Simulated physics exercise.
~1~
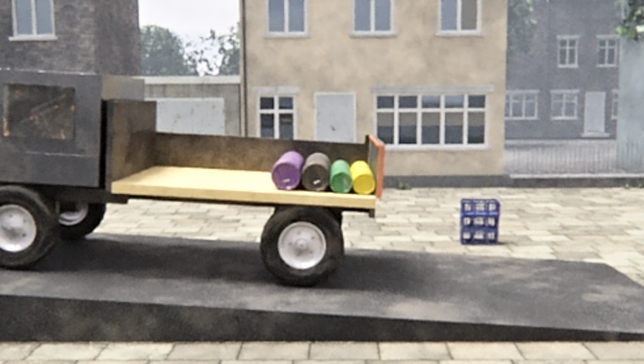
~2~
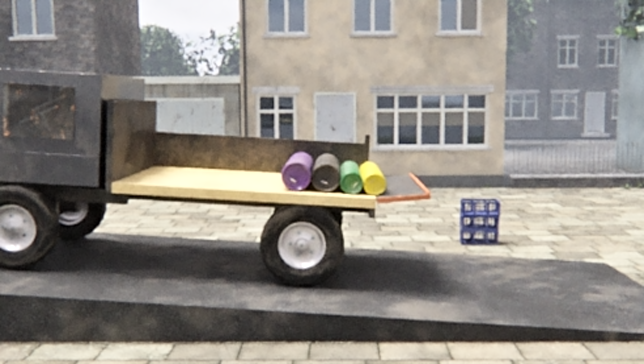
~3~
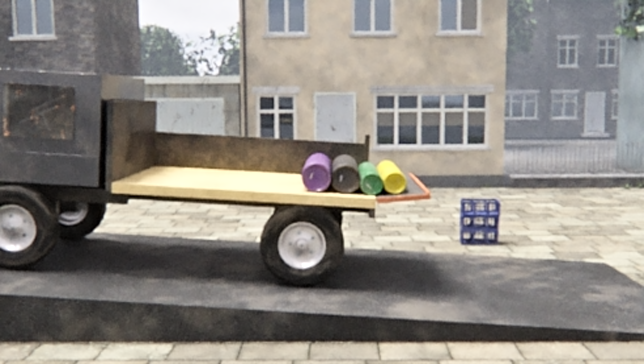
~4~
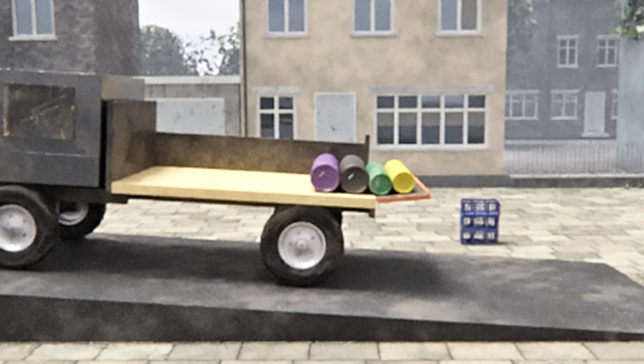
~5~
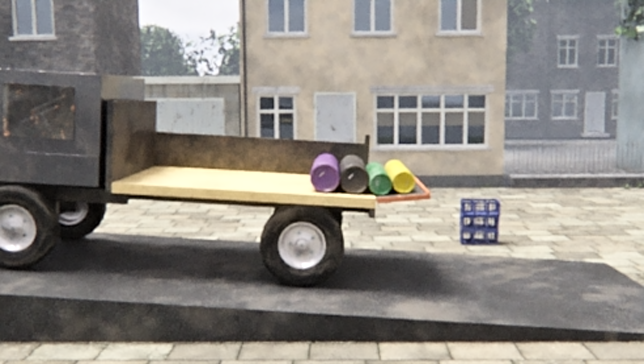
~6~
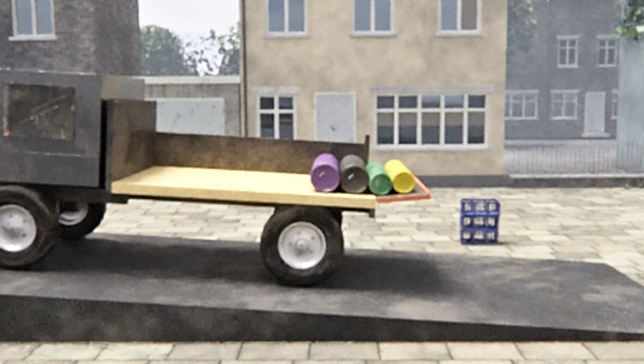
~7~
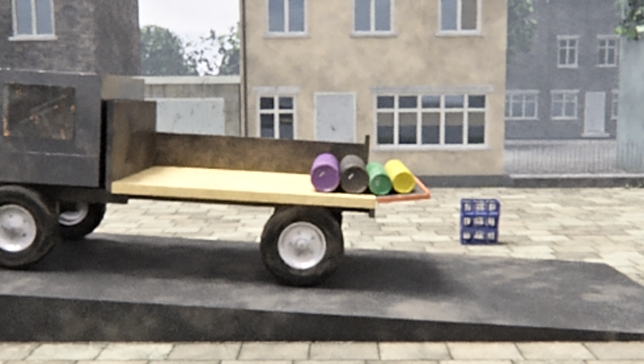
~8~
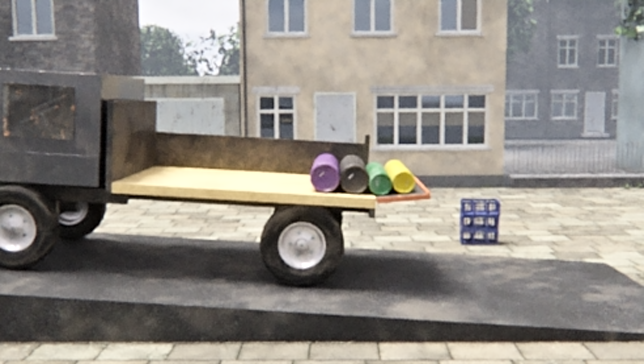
On a paved street in front of a beige house, seen from the side, a dark pick-up stands on a slope with its tail to the right. Four cylinders, purple, dark grey, green and yellow from left to right, lie side by side against its raised orange-edged tailgate, and a blue crate stands beyond. The tailgate drops open to the right, and the cylinders roll after it. The yellow one leads onto the lowered gate, and the green one follows. All four stop in a row, with none falling off, and stay still.
